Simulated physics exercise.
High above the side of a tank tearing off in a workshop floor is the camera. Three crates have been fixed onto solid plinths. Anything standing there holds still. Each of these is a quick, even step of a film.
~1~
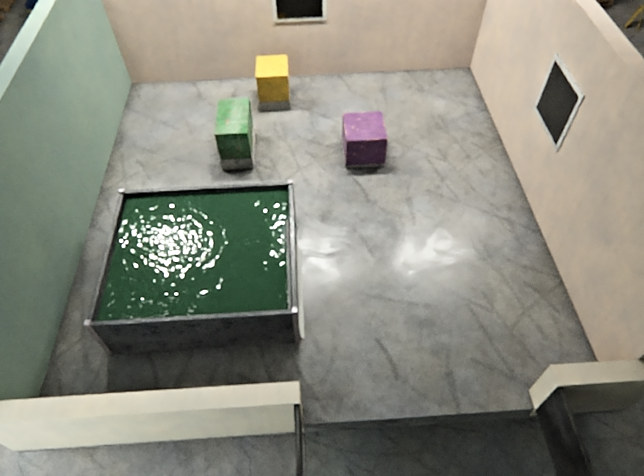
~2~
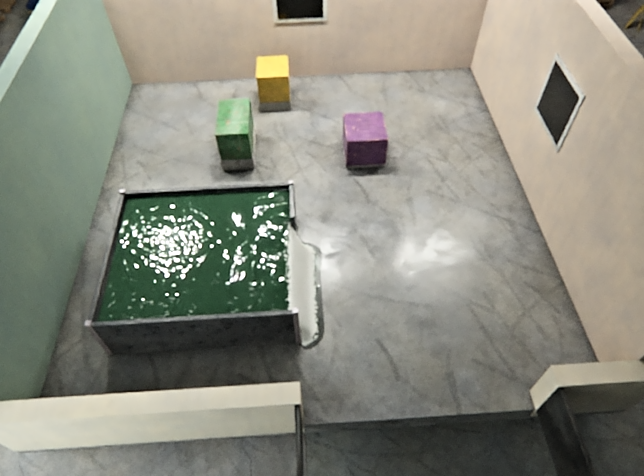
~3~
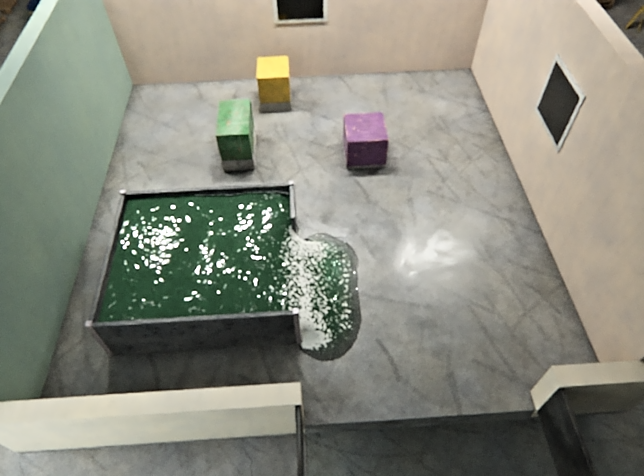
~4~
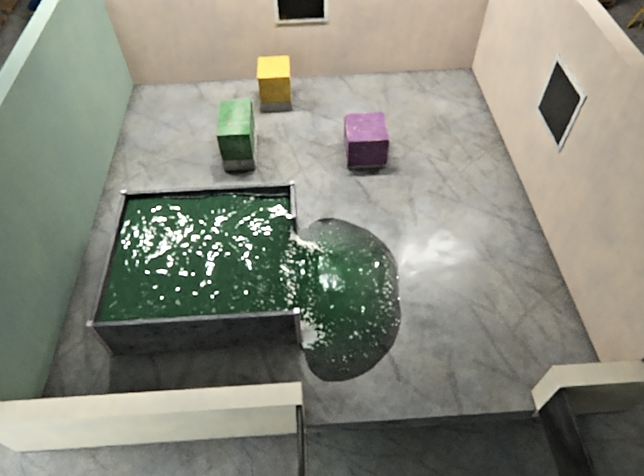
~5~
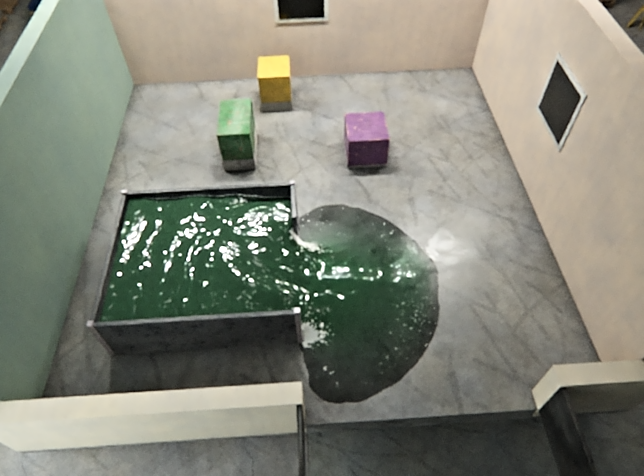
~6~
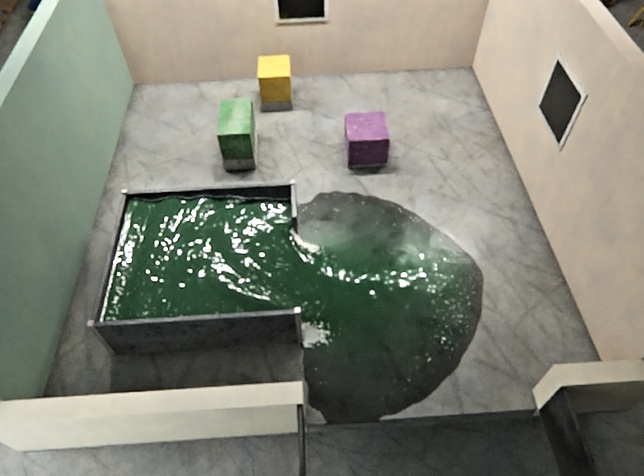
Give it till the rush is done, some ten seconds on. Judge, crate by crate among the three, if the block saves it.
As I see it, the green crate doesn't get caught by the water; the yellow crate doesn't get caught by the water; the purple crate gets caught by the water.
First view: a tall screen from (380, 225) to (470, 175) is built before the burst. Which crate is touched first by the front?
It's the purple one.
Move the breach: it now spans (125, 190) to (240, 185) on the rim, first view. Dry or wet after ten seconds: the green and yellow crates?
Result - green crate gets flooded, yellow crate gets flooded.
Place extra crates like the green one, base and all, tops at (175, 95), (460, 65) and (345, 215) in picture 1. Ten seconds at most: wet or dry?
Result, in sequence: Is missed, is missed, is inundated.
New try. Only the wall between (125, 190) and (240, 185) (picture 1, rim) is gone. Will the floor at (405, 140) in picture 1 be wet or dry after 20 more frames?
My call for that point is parched.
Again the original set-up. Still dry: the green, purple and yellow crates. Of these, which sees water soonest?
Answer: The one in purple.
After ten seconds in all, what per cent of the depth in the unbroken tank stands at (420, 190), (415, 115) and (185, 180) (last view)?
6, 14, 0 %.
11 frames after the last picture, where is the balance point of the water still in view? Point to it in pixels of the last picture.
It is near (335, 281).
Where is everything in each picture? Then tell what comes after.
The first frame shows the tank at (201, 249) is whole and still.
In the second frame, water pours out at (294, 281) and has run to (309, 247).
In the third frame, the front is at (337, 243), out from the gap at (294, 284).
In the fourth frame, the front is at (393, 265), out from the gap at (295, 285).
In the fifth frame, the front is at (431, 269), out from the gap at (296, 285).
In the sixth frame, water pours out at (296, 284) and has run to (473, 270).
A moment on, water covers 30 % of the floor; the green crate not reached, the yellow crate not reached, the purple crate water round its plinth.
Next, water covers 35 % of the floor; the green crate not reached, the yellow crate not reached, the purple crate water round its plinth.
Then, water covers 40 % of the floor; the green crate not reached, the yellow crate not reached, the purple crate water round its plinth.
Later, water covers 55 % of the floor; the green crate not reached, the yellow crate water round its plinth, the purple crate water round its plinth.
In the end, water covers 85 % of the floor; the green crate stayed above the water, the yellow crate stayed above the water, the purple crate was topped.
